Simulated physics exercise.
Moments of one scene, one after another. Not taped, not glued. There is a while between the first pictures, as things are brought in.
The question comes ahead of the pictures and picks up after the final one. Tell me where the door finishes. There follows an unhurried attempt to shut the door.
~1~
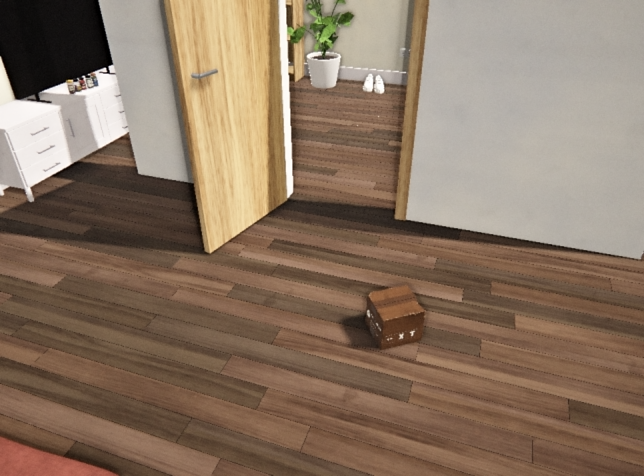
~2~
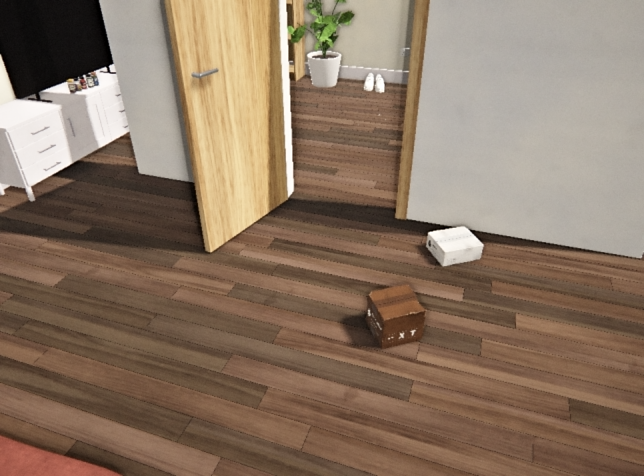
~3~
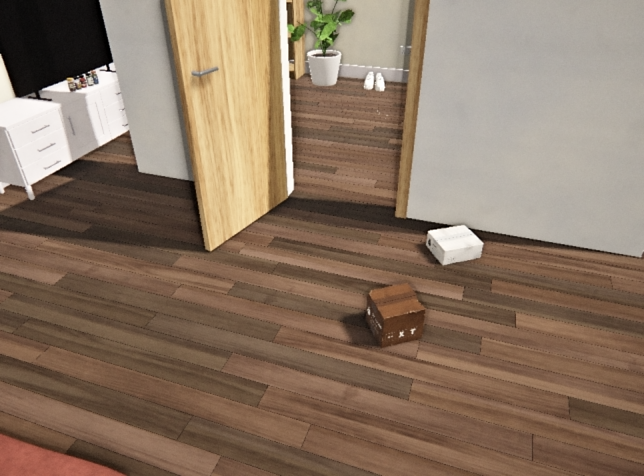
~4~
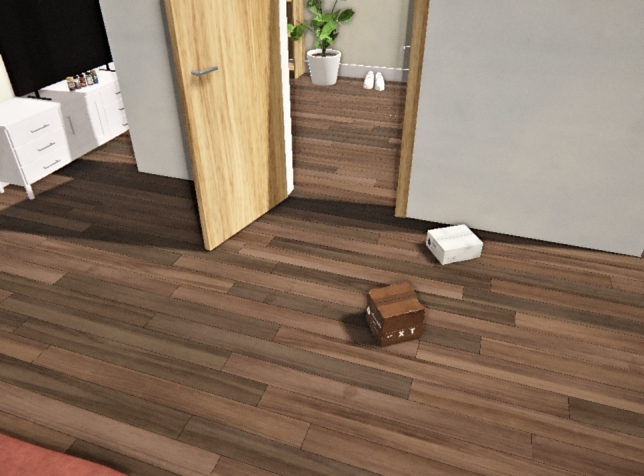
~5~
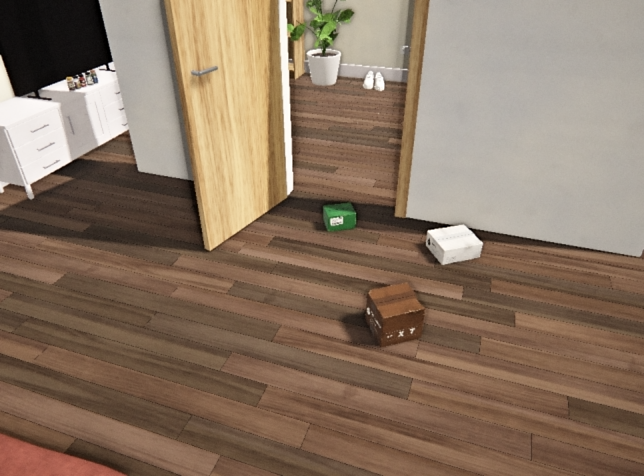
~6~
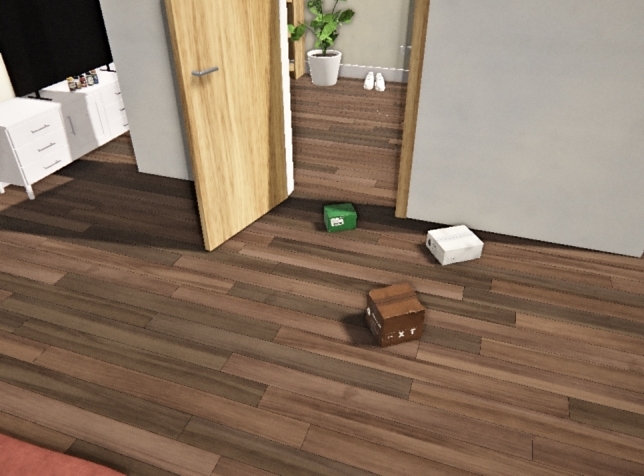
Watch it - the door comes to rest in its frame.
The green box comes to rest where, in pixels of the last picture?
End position, last frame: About (377, 186).
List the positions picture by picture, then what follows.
In the first frame, door wide open and still.
In the second frame, door wide open and still; white parcel (454, 246); brown parcel (395, 316).
In the third frame, door wide open and still; white parcel (454, 245); brown parcel (395, 315).
In the fourth frame, door wide open and still; white parcel (453, 244); brown parcel (394, 314).
In the fifth frame, door wide open and still; white parcel (453, 244); brown parcel (394, 314).
In the sixth frame, door wide open and still; green box (340, 217); white parcel (454, 245).
Then, 0.70 s past the last view, door at 69°.
Then, 1.10 s past the last view, door at 31°; green box displaced a little near (347, 214).
Then, 1.30 s past the last view, door at 12°; green box displaced about its own width near (362, 203).
Then, 1.50 s past the last view, door at 0°; green box displaced well along near (373, 191).
Finally, door at 0°; moved from the start, green box; the other 2 still in place. Final places as the last picture's camera would see them, green box near (377, 186).
